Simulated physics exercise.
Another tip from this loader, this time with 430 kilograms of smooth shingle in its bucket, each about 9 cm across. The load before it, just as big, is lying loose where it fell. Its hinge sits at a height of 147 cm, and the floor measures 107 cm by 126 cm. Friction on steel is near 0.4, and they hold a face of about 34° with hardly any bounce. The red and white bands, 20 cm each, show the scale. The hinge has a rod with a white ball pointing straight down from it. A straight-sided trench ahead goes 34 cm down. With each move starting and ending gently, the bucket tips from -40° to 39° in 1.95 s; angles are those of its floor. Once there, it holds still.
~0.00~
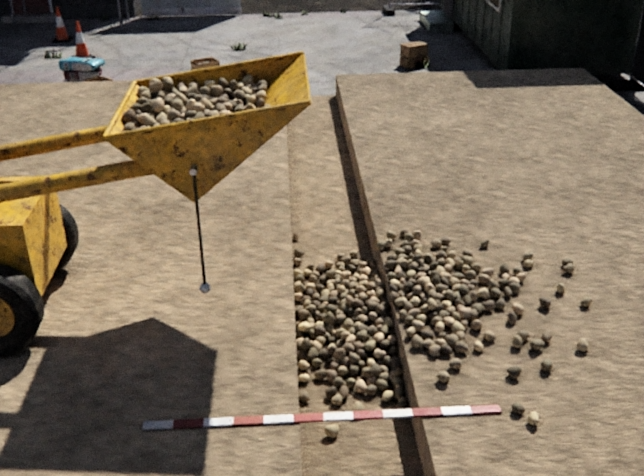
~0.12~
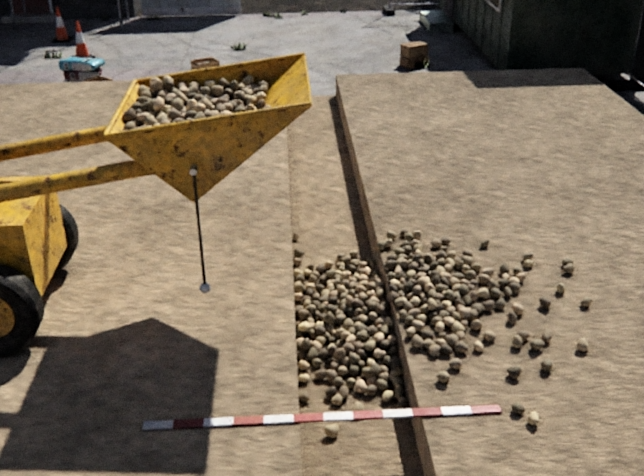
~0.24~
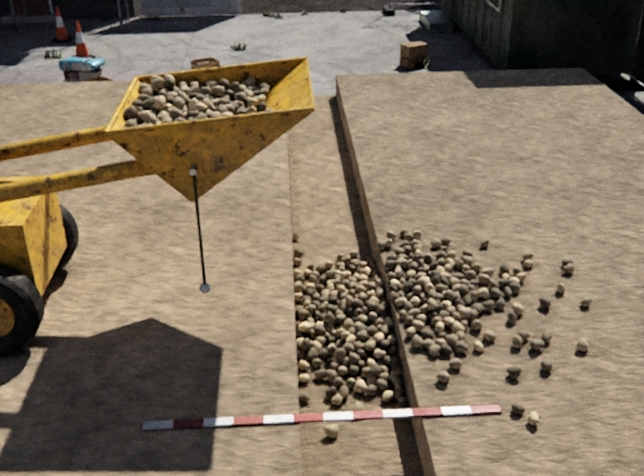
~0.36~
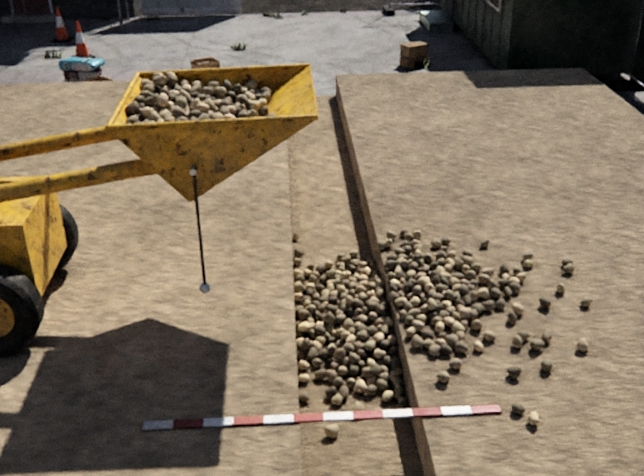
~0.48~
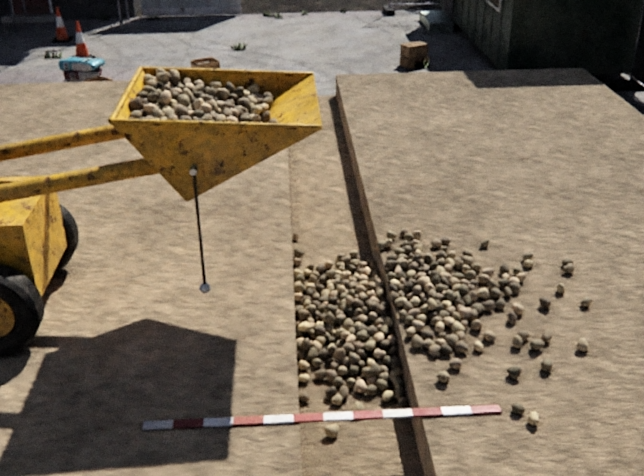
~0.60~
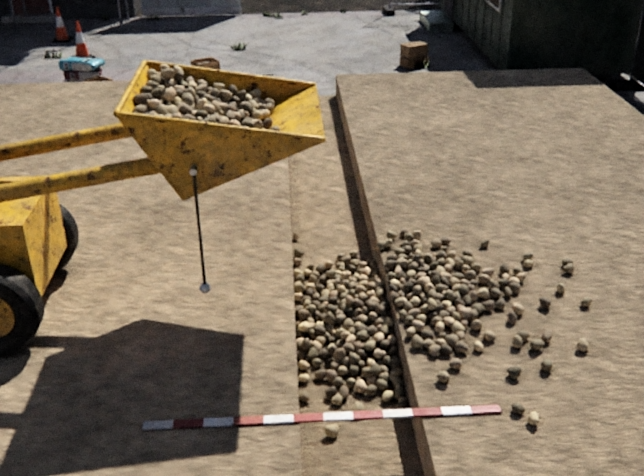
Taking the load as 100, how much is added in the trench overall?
Some 98 out of 100 is added.
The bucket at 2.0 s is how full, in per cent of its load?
Close to 30 per cent of the load.
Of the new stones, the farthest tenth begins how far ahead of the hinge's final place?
Close to 140 centimetres.
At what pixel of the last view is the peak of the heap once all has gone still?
Somewhere close to (419, 280).
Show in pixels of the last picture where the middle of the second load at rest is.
Roughly at (349, 308) in the last picture.
After 1.5 s the floor is at 27°; in per cent of one load, 100 in the bucket, 62 in the trench, 37 past the trench; the foremost stones are at (571, 279).
After 2.0 s the floor is at 39°; in per cent of one load, 28 in the bucket, 1 short of the trench, 134 in the trench, 37 past the trench; the foremost stones are at (571, 279).
After 2.4 s the floor is at 39°; in per cent of one load, 0 in the bucket, 1 short of the trench, 160 in the trench, 39 past the trench; the foremost stones are at (571, 279).
After 5.2 s the floor is at 39°; in per cent of one load, 0 in the bucket, 160 in the trench, 39 past the trench; the foremost stones are at (571, 279). Net gain in the trench, 98.
